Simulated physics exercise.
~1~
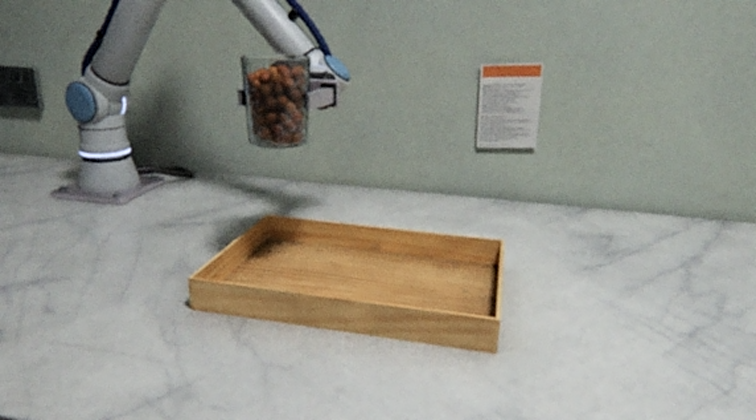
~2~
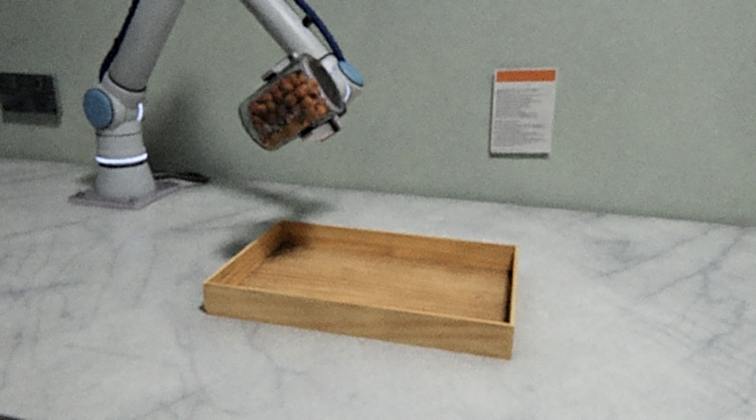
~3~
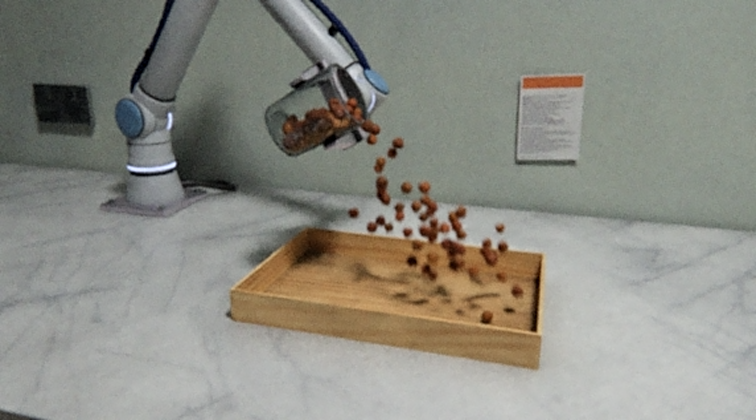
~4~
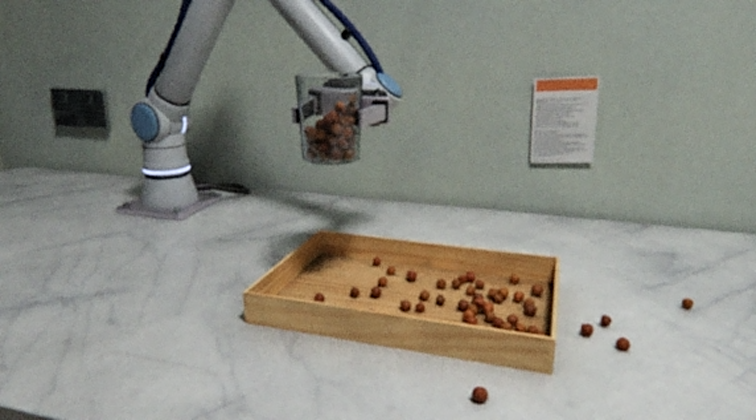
The clip shows a robot arm tipping a clear cup of hazelnuts forward over a shallow wooden tray on a marble surface, spilling many out, then returning the cup upright with some still inside, while most spilled nuts rest in the tray and a few lie outside it.
